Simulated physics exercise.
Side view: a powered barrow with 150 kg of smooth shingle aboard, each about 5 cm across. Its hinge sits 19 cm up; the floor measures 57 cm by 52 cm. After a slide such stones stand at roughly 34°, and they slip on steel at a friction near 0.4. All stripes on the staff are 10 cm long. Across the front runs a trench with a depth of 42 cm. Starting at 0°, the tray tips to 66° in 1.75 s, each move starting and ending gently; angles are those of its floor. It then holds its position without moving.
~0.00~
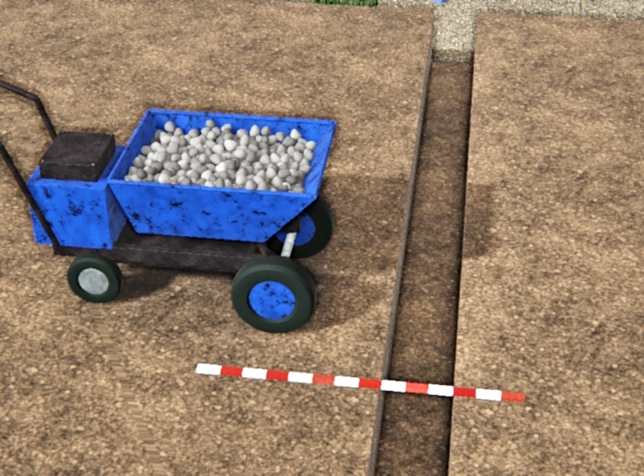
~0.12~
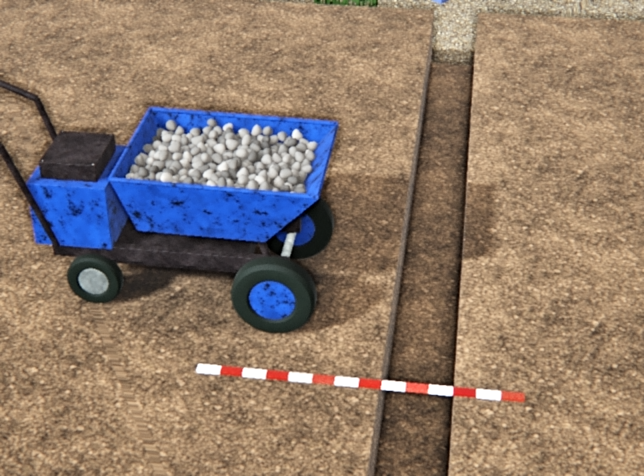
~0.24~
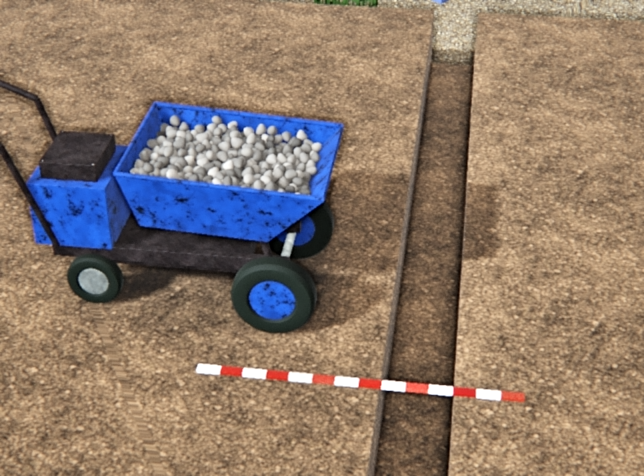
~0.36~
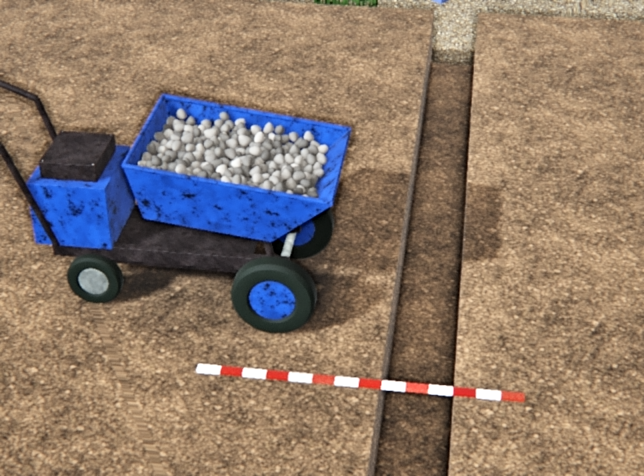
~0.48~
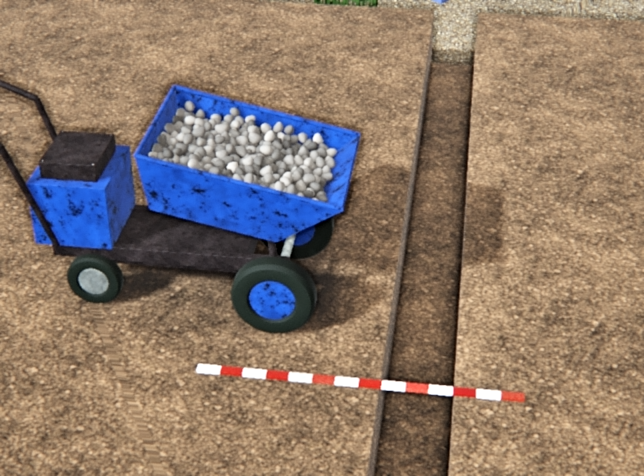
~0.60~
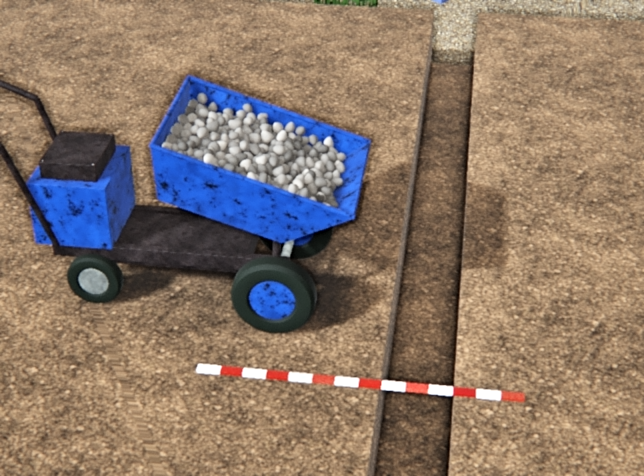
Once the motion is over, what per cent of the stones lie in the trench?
69 %.
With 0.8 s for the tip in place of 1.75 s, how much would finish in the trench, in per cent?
In that case some 50 per cent.
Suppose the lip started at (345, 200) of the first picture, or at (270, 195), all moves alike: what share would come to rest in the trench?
Roughly 35 in a hundred, then 100 in a hundred.
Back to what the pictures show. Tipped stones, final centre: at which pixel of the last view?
At about pixel (441, 353) in the last view.
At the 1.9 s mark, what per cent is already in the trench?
At that moment: Approx. 40 %.
After 1.3 s the floor is at 56°; 98 % in the tray, 2 % in the trench; the foremost stones are at (427, 255).
After 1.9 s the floor is at 66°; 41 % in the tray, 38 % in the trench, 21 % past the trench; the foremost stones are at (555, 318).
After 2.2 s the floor is at 66°; 17 % in the tray, 52 % in the trench, 31 % past the trench; the foremost stones are at (632, 302).
After 4.2 s the floor is at 66°; 0 % in the tray, 69 % in the trench, 31 % past the trench; the foremost stones are past the picture's edge.
